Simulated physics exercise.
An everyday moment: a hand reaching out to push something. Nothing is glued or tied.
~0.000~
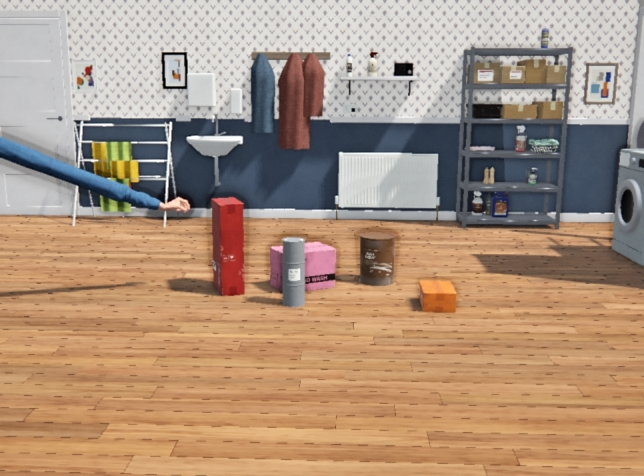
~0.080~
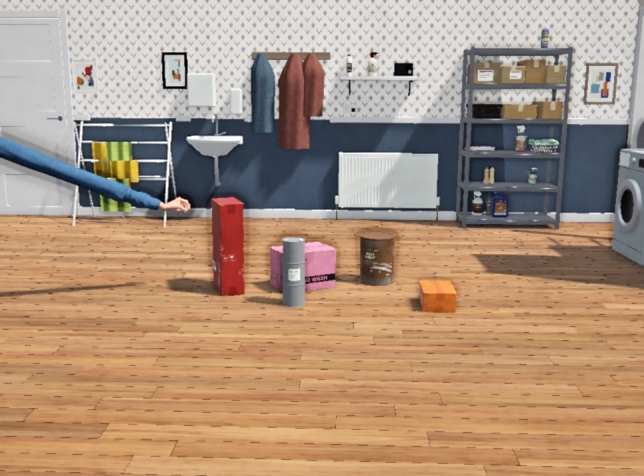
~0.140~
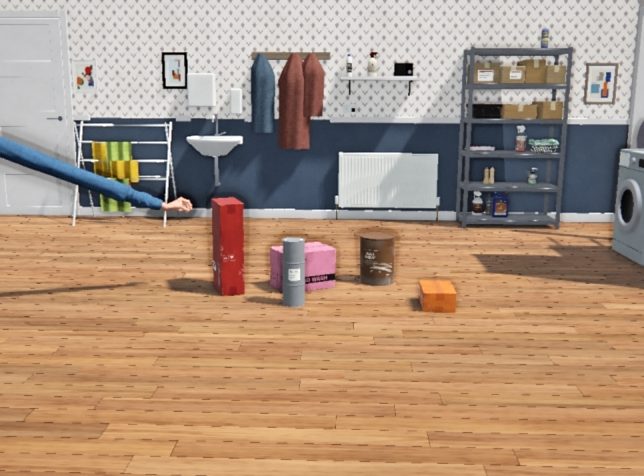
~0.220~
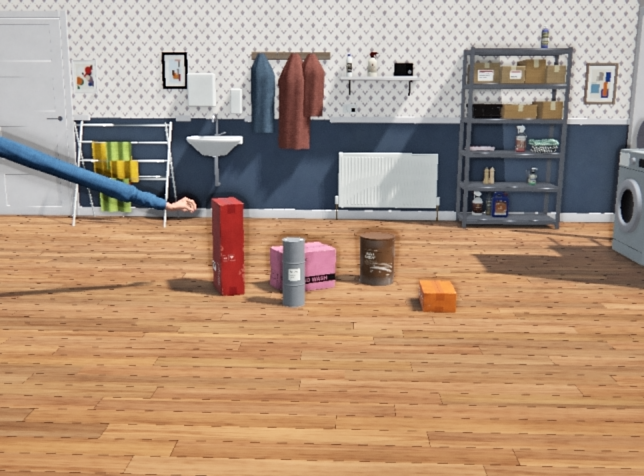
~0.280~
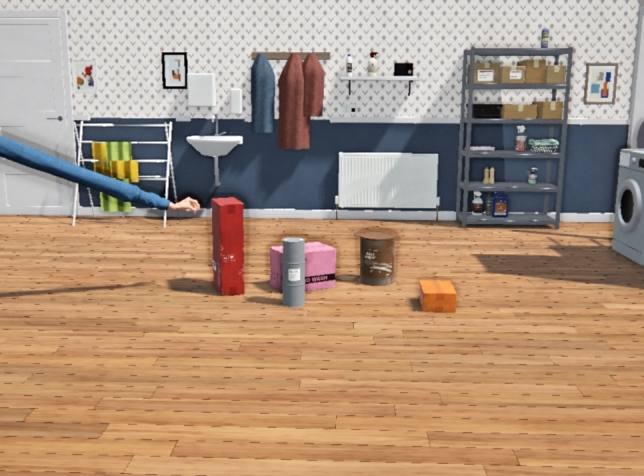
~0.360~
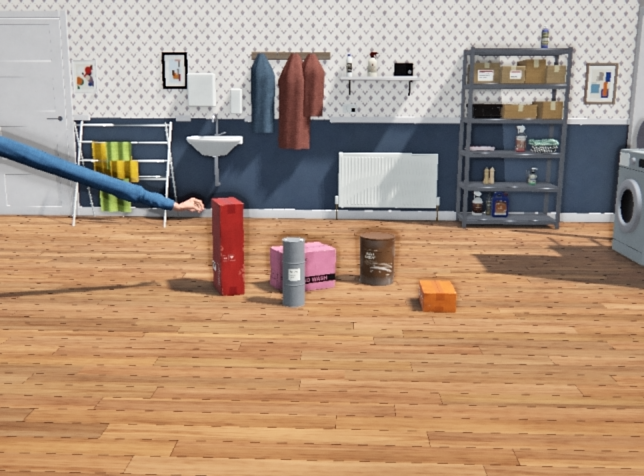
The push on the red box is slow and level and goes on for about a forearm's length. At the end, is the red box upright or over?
The red box topples.
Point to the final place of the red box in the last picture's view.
At about (235, 260).
After 0.86 s, red box turned 10° from how it was put near (236, 244).
After 1.36 s, red box turned 37° from how it was put near (257, 246).
After 1.96 s, red box turned 59° from how it was put near (240, 258).
In the end (3.3 s), toppled on the floor, red box. At the end, from the last picture's camera, red box near (235, 259).
